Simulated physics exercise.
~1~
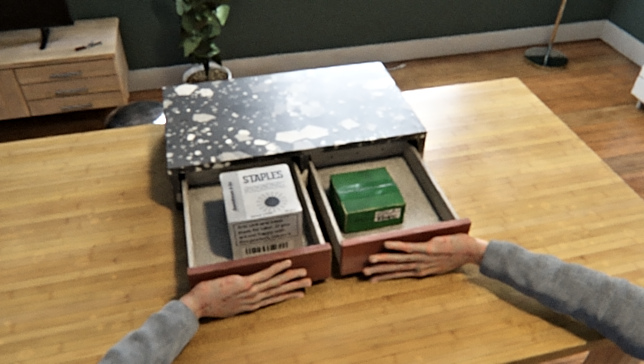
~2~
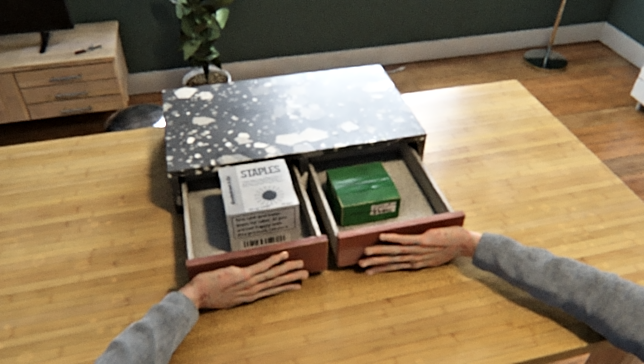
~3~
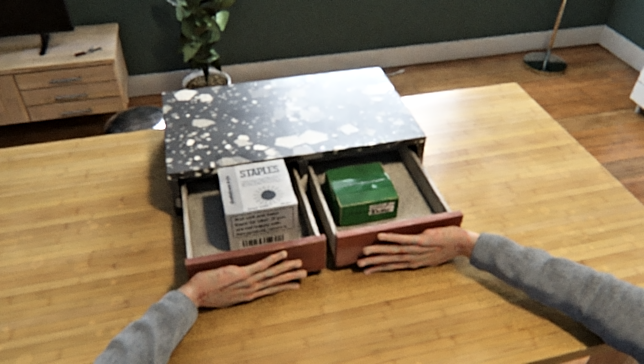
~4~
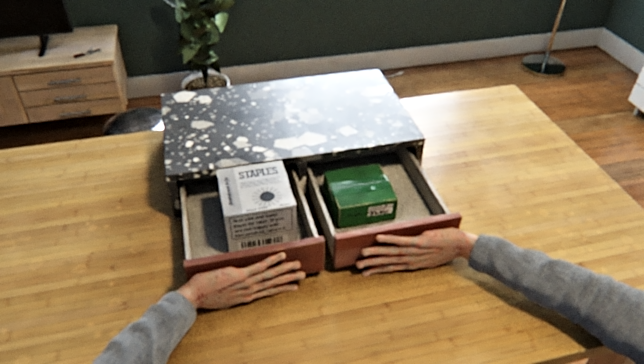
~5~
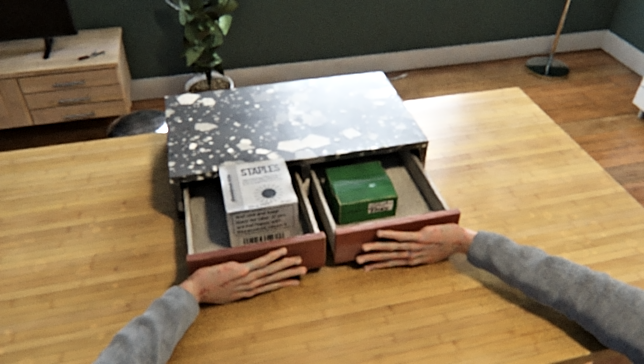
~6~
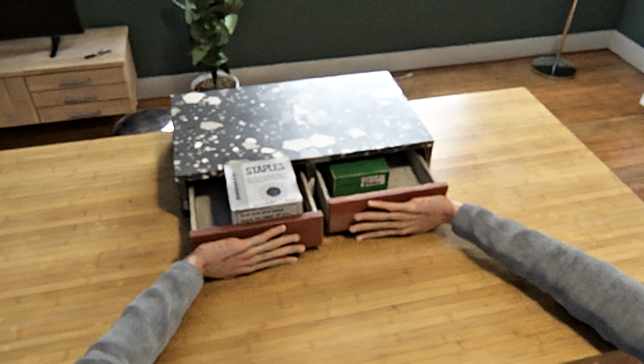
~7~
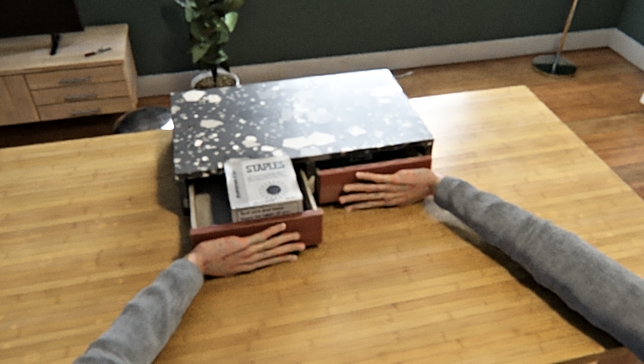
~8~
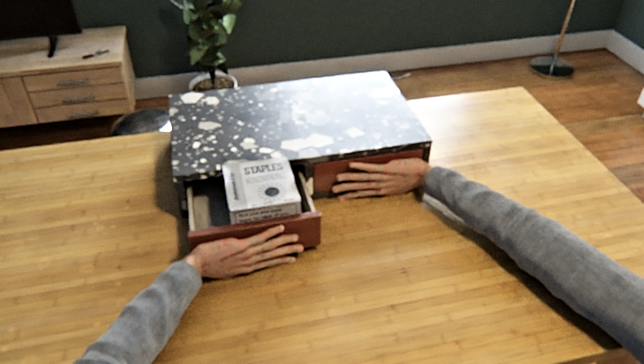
To begin with, a speckled black-and-white chest sits on a wooden table with both reddish-fronted drawers open, a white staples box in the left one and a green box in the right. Two hands in grey sleeves rest against the fronts, barely moving them at first. Then both hands push and the drawers slide inward together. The left drawer soon stops, still ajar, while the right one keeps going and the green box disappears under the top. Finally, the right drawer sits shut, and the left remains partly open with its white box showing.
